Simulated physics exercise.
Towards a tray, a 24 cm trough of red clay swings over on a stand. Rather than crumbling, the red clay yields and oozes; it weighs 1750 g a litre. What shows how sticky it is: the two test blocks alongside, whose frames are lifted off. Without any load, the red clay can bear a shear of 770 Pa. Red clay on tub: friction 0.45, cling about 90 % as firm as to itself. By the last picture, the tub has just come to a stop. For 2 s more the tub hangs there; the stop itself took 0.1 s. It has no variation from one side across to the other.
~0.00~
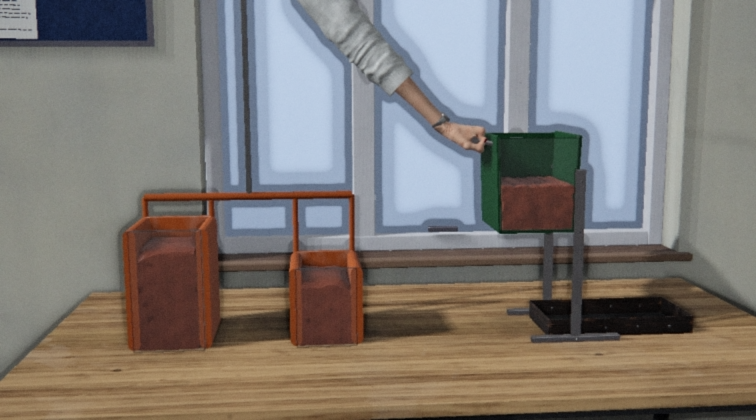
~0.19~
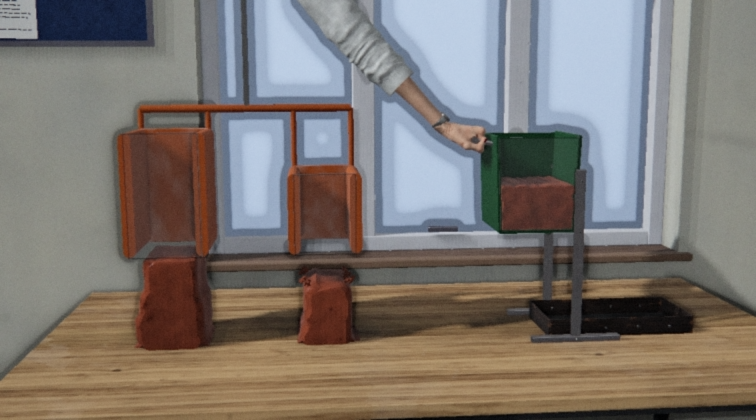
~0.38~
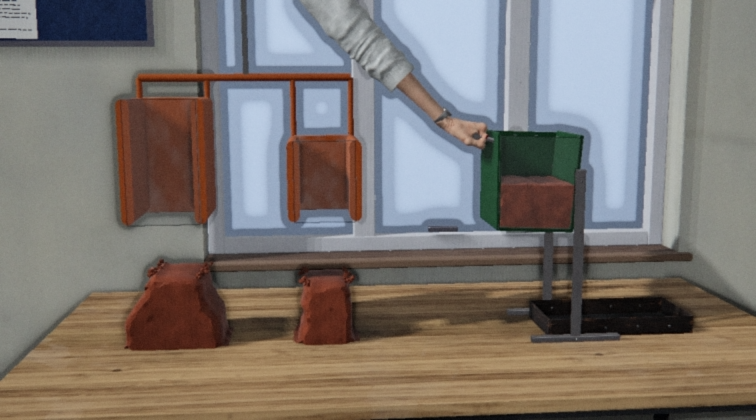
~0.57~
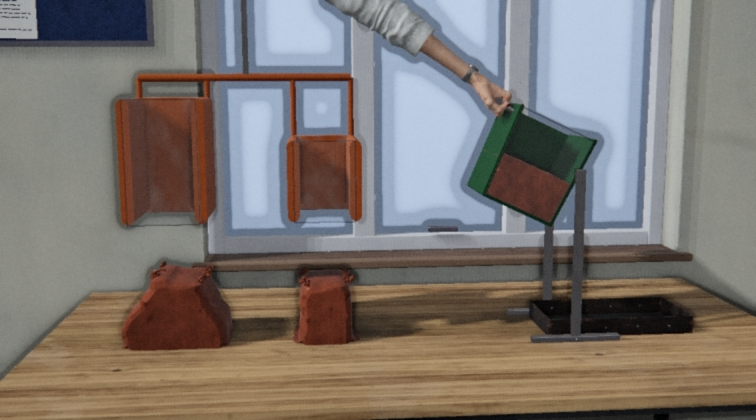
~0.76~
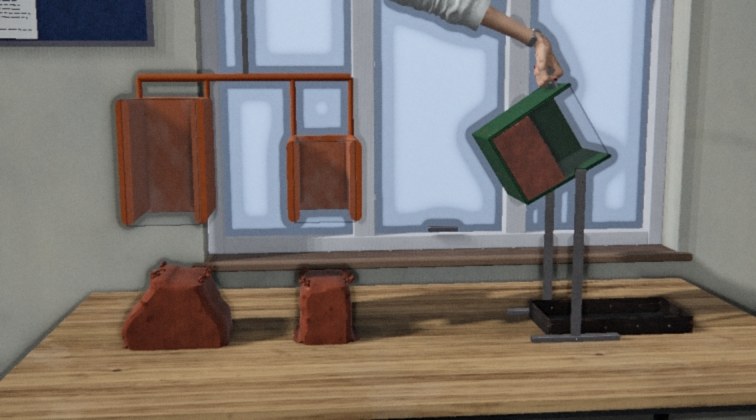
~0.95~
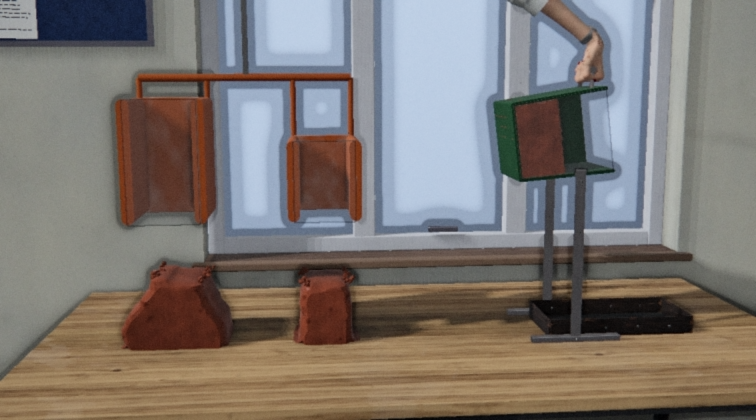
A hand tilting a green tub of red clay over to the right, after orange moulds lift off two slumping clay blocks.
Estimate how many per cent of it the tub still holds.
The tub still holds some 100 per cent.
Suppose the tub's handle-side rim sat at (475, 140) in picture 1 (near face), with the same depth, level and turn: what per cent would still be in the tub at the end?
Around 100 percent would still be in the tub at the end.
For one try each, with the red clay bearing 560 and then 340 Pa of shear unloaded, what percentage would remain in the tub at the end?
Expect about 100 in a hundred, then about 100 in a hundred.
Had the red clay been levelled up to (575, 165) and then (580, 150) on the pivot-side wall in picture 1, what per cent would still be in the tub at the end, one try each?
Roughly 100 per cent, then roughly 100 per cent.
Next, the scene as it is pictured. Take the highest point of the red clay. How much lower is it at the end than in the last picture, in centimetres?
Roughly 0 cm.
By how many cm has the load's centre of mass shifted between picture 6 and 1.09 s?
It has moved around 0 centimetres.
After 1.09 s, the tub is at 83 degrees and holds 100 %.
After 1.26 s, the tub is at 83 degrees and holds 100 %.
After 1.43 s, the tub is at 83 degrees and holds 100 %.
After 1.60 s, the tub is at 83 degrees and holds 100 %.
After 2.95 s, at the end, the tub is at 83 degrees and holds 100 %.
